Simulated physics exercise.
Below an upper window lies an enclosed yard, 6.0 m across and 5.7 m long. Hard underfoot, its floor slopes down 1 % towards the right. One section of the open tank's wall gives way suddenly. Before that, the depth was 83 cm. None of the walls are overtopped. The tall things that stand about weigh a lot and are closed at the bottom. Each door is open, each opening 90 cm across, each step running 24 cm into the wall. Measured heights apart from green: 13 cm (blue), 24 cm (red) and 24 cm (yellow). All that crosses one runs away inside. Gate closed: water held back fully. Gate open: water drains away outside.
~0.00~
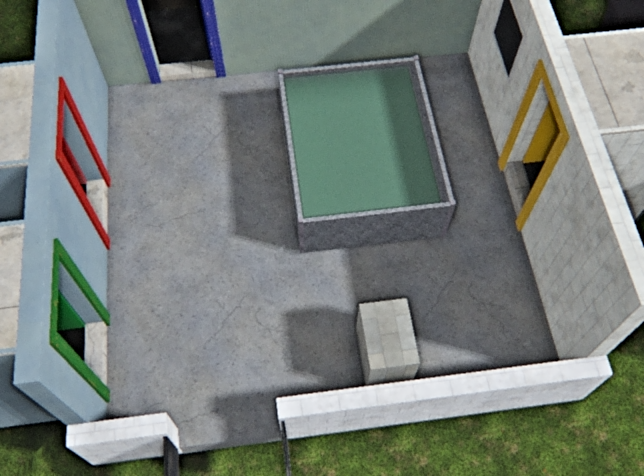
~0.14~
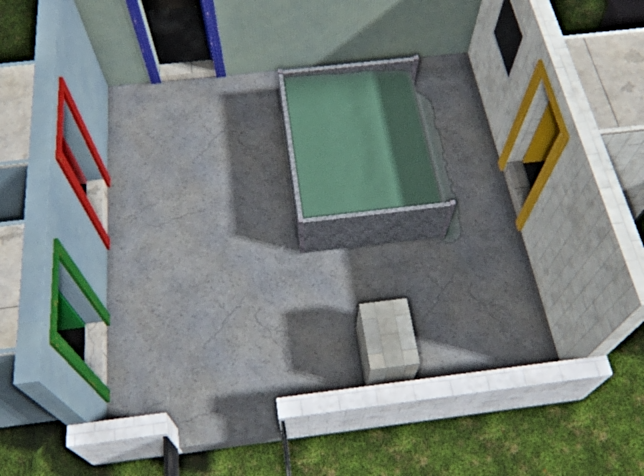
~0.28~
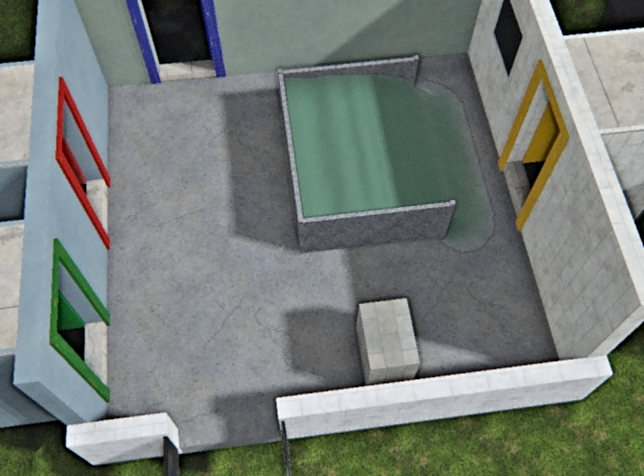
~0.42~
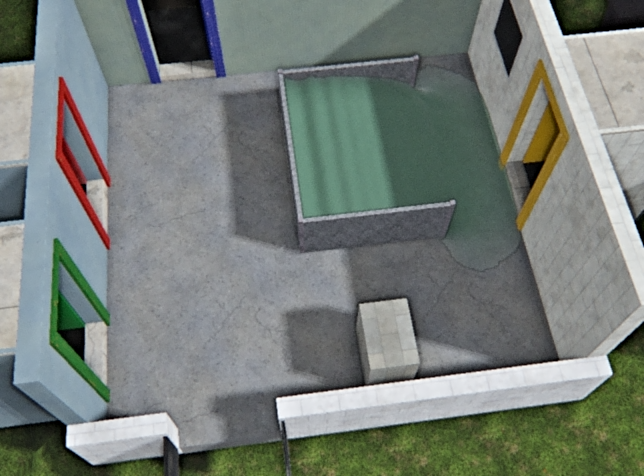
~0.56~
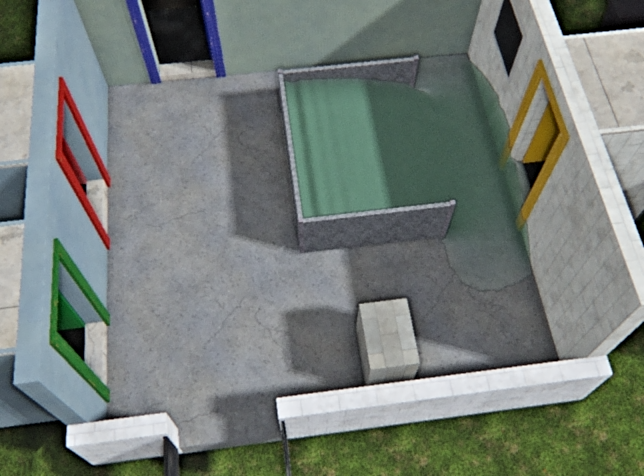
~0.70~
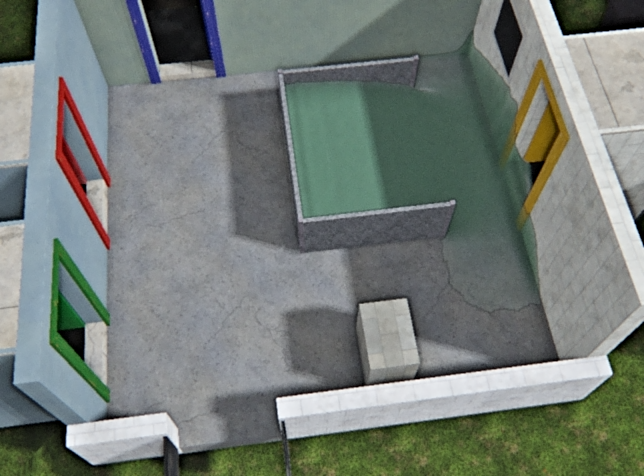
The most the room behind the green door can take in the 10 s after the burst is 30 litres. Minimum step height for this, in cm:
9.5 cm, roughly.
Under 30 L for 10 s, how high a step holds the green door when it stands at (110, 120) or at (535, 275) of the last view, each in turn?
In turn: Roughly 27 cm, roughly 19 cm.
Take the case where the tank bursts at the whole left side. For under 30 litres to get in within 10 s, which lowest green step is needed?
Some 17 cm.
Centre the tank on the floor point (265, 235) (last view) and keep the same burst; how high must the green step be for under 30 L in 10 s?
A height near 9.0 cm.
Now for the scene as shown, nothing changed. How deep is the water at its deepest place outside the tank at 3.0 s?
Max depth: Around 48 cm.
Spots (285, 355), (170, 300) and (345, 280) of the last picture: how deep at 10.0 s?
Respectively 6 cm, 11 cm and 12 cm.
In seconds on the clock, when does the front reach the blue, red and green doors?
Arrival times - blue: 2.2 s; red: 3.2 s; green: 3.6 s.
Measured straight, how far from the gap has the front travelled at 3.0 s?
The front sits around 5.2 m out.
After 1.4 s water covers 25 % of the floor, deepest (75 cm) near (467, 57); it has not reached the green door.
After 3.0 s water covers 55 % of the floor, deepest (48 cm) near (109, 91); it has not reached the green door.
After 10.0 s water covers 100 % of the floor, deepest (16 cm) near (109, 195); 11 cm at the green door, 0 litres in over its 18 cm step.
At the green door as built, the water arrived by 3.6 s and peaked near 13 cm at 8.0 s.
With a step of 8.5 cm, 42 litres would have come in within the 10 s; with 11.5 cm, 9 litres. So under 30 litres takes about 9.5 cm.
